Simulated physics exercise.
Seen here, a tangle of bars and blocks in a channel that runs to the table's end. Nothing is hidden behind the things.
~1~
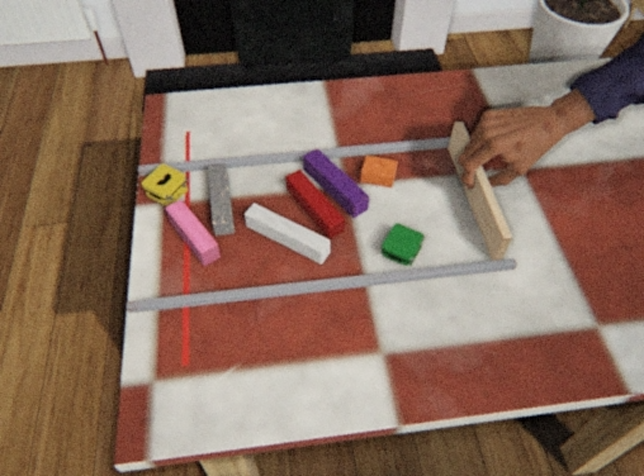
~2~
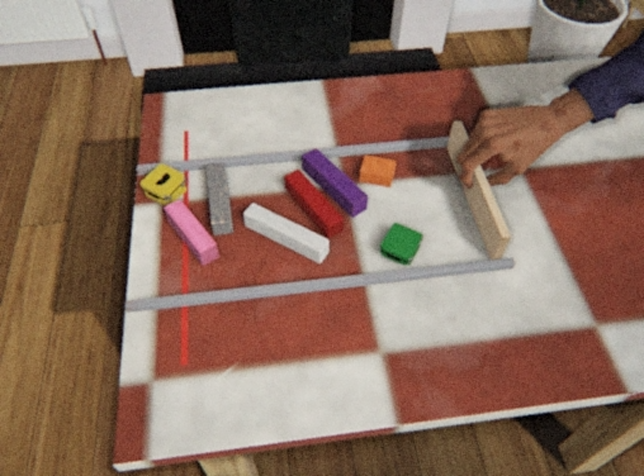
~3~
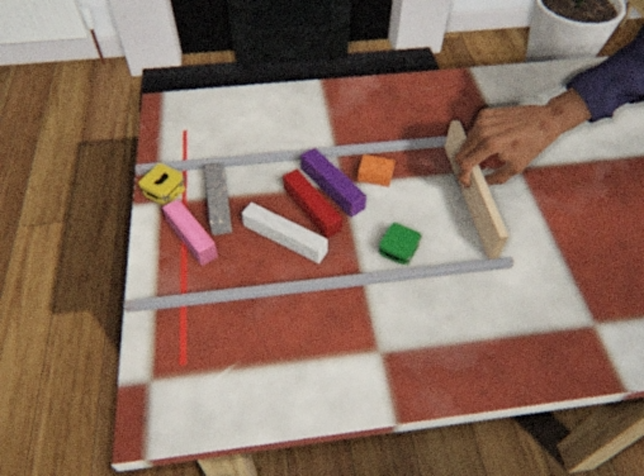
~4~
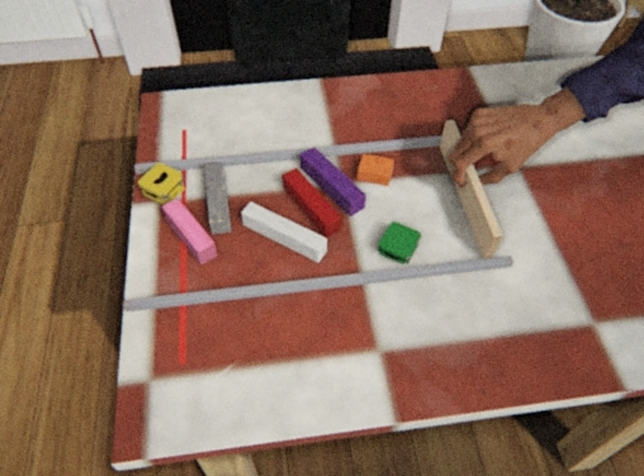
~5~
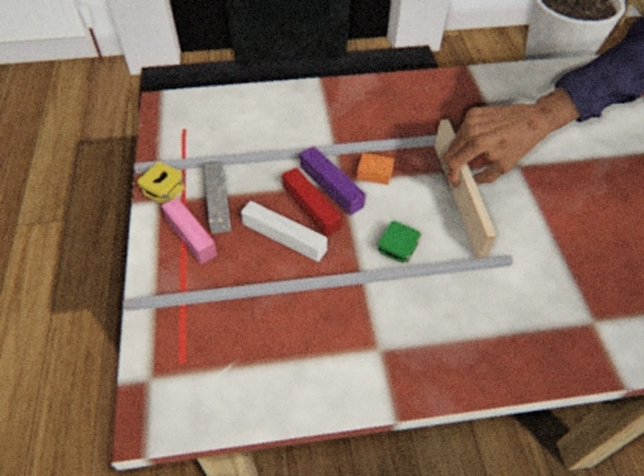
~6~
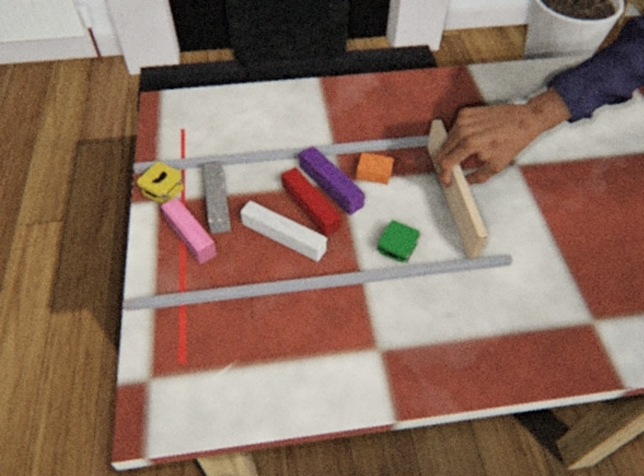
Wooden board held in a hand sliding slightly left between two grey rails, while the coloured bars and blocks lie still.
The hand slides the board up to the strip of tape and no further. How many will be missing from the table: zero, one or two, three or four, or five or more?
Outcome: The number that fall off is three or four.
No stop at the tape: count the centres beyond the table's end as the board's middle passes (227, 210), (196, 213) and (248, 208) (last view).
Place by place, 1, 3 and 0.
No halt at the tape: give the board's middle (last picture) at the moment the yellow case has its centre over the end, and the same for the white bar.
At (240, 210) for the yellow case; at (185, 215) for the white bar.
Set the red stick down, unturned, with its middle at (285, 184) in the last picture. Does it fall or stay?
It tumbles off.
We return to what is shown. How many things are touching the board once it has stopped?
It touches 4.
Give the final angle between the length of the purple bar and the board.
Roughly 40° out of line.
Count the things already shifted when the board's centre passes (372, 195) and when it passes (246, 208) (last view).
3 and 8.
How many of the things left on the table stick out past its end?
2 of them.
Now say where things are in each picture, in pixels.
Yellow case (166, 187); pink stick (193, 232); grey bar (221, 199); board (477, 188); tape (187, 230), in the first frame.
Pink stick (192, 232); orange block (378, 171), in the second frame.
Grey bar (218, 198); board (473, 187), in the third frame.
Yellow case (162, 185); white bar (284, 231), in the fourth frame.
Pink stick (189, 230); purple bar (332, 180), in the fifth frame.
Yellow case (161, 184); pink stick (189, 230); grey bar (217, 197); board (454, 186); tape (183, 228), in the sixth frame.
Early on, none off yet; yellow case at rest near (161, 184); pink stick at rest near (189, 230); grey bar at rest near (217, 197).
A while later, none off yet; yellow case moving near (158, 185); pink stick travelled a little near (165, 239); grey bar travelled a little near (183, 197).
Finally, the number that fall off is three or four; lost, white bar, grey bar, pink stick and yellow case.
